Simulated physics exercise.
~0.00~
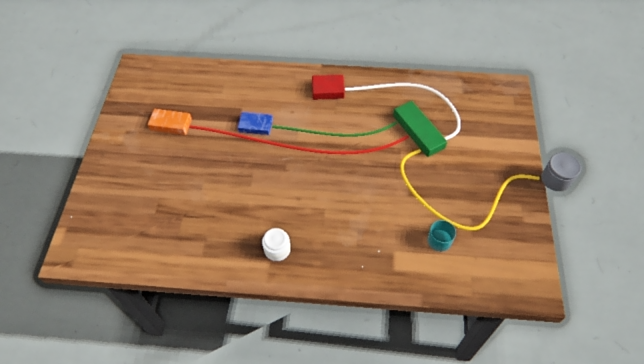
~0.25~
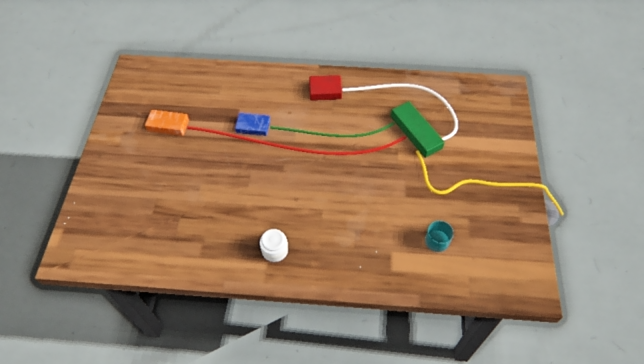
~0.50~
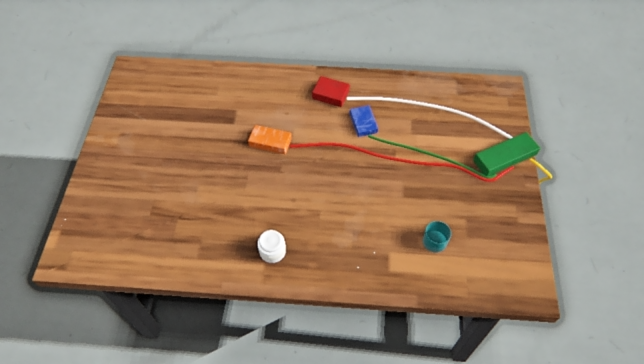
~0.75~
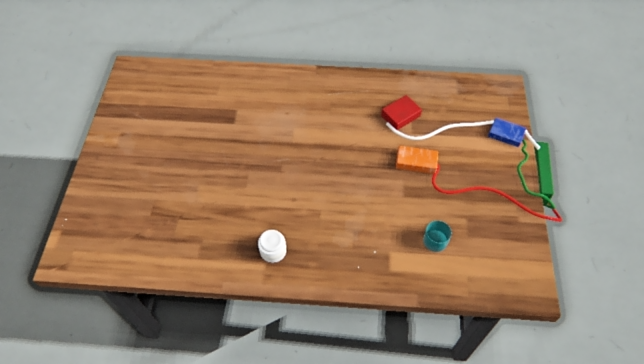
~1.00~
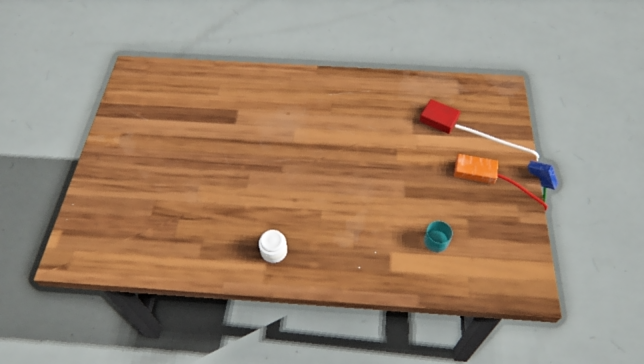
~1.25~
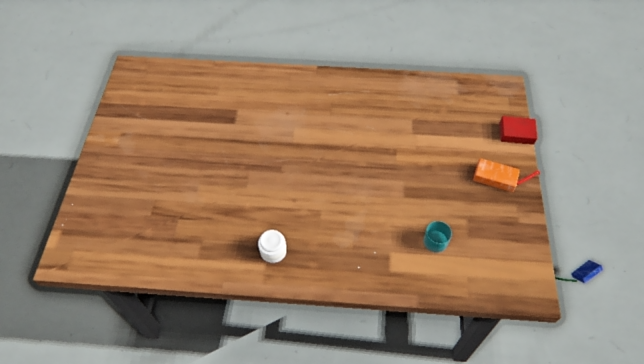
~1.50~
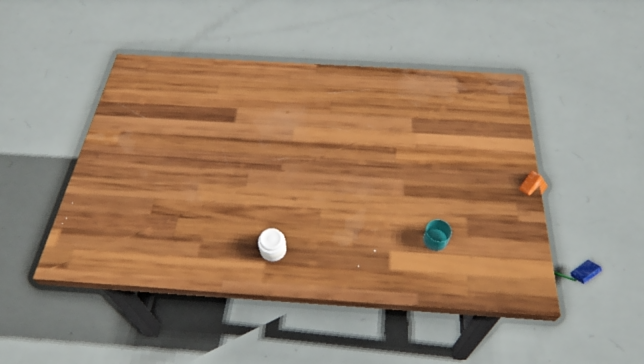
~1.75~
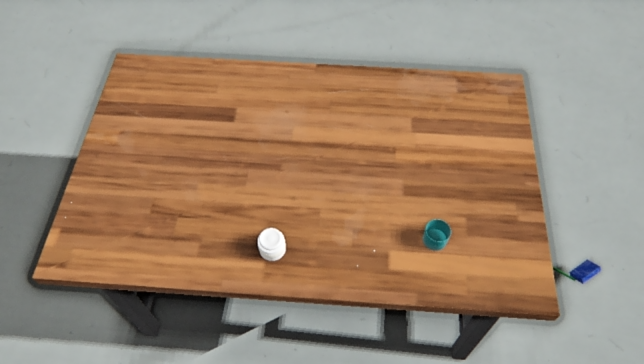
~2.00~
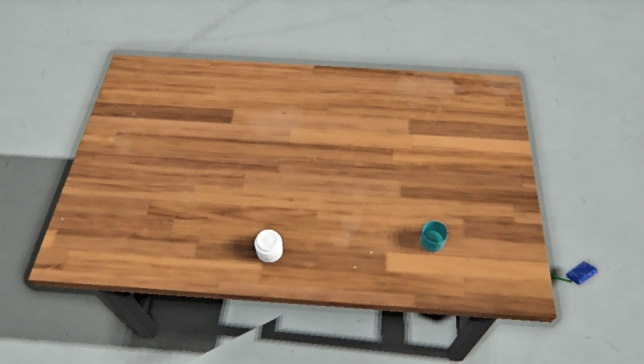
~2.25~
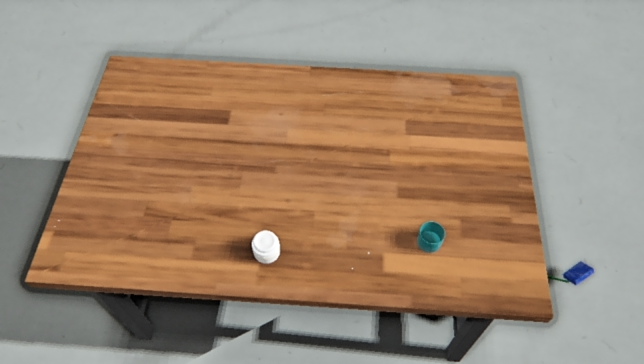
At the start, orange, blue and red blocks lie on a wooden table, joined by cables to a green strip, while a yellow cable runs from the strip to a grey cylinder at the right edge. The cylinder drops out of sight, drawing the yellow cable over the edge. The strip slides right and the three blocks trail after it. The strip goes over, followed by the blue block, which comes to rest beyond the table's right side. The red block disappears next, then the orange one tips off. Only the white jar and teal cup remain on the tabletop, seemingly undisturbed.
